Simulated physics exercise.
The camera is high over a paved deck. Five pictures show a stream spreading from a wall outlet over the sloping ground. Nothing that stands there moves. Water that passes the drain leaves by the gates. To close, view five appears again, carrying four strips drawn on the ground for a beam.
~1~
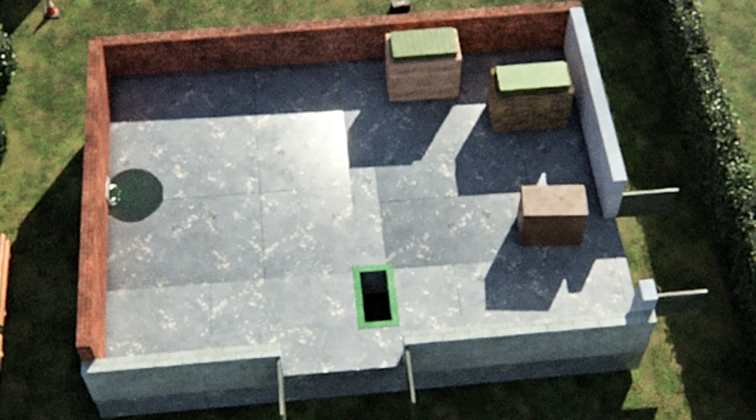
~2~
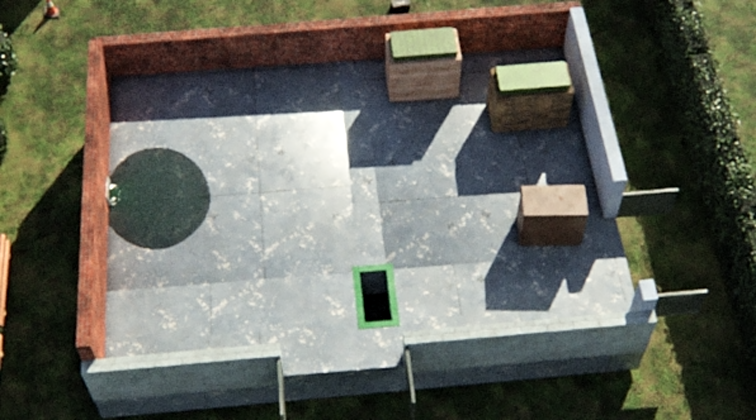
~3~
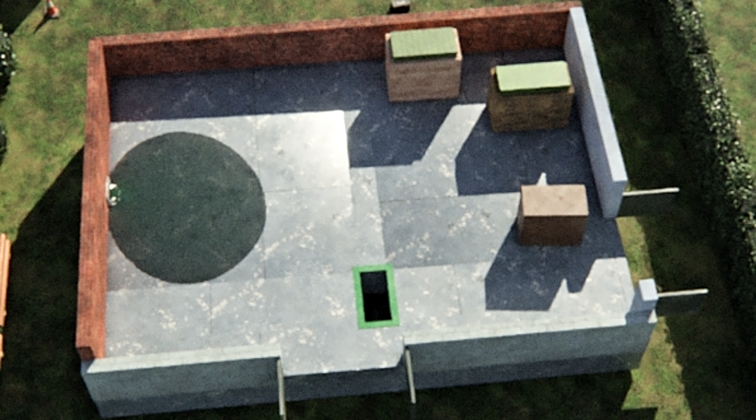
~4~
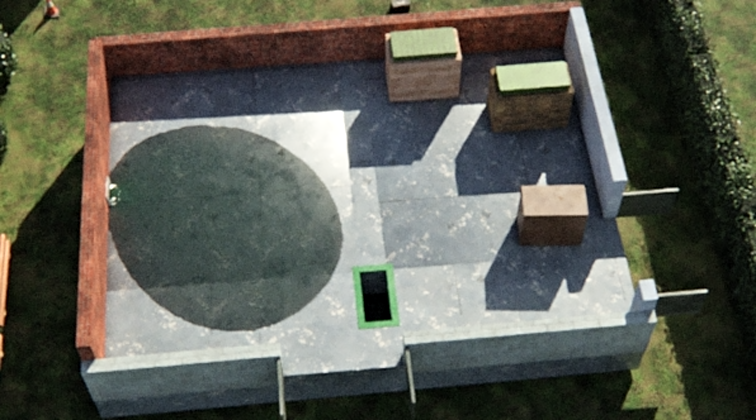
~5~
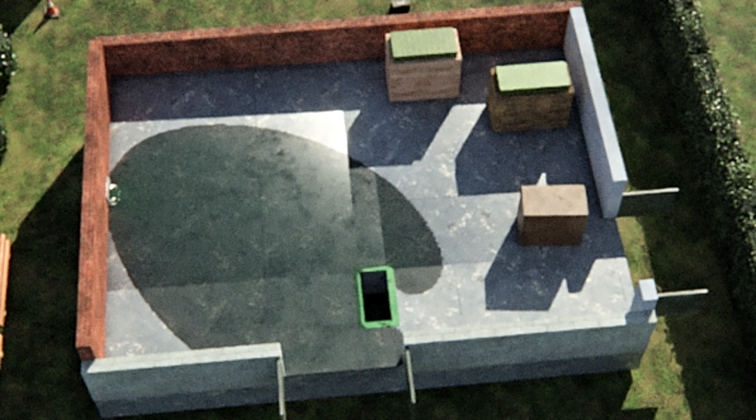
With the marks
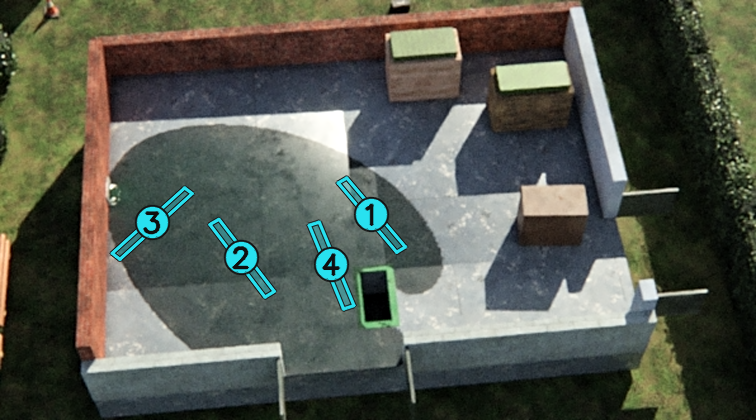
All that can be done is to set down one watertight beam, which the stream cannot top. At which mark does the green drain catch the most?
1 beats the others.
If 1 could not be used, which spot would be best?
2 it is.
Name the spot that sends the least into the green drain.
Spot 4.
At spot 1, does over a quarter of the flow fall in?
Yes.
On the marked copy, 1 from (342, 180) to (401, 249); 2 from (214, 221) to (269, 294); 3 from (116, 256) to (188, 190); 4 from (314, 223) to (348, 307).
With 1, about 41 % of the stream runs into the green drain, about 58 % out by the gates.
With 2, about 24 % of the stream runs into the green drain, about 76 % out by the gates.
With 3, about 16 % of the stream runs into the green drain, about 84 % out by the gates.
With 4, about 6 % of the stream runs into the green drain, about 94 % out by the gates.
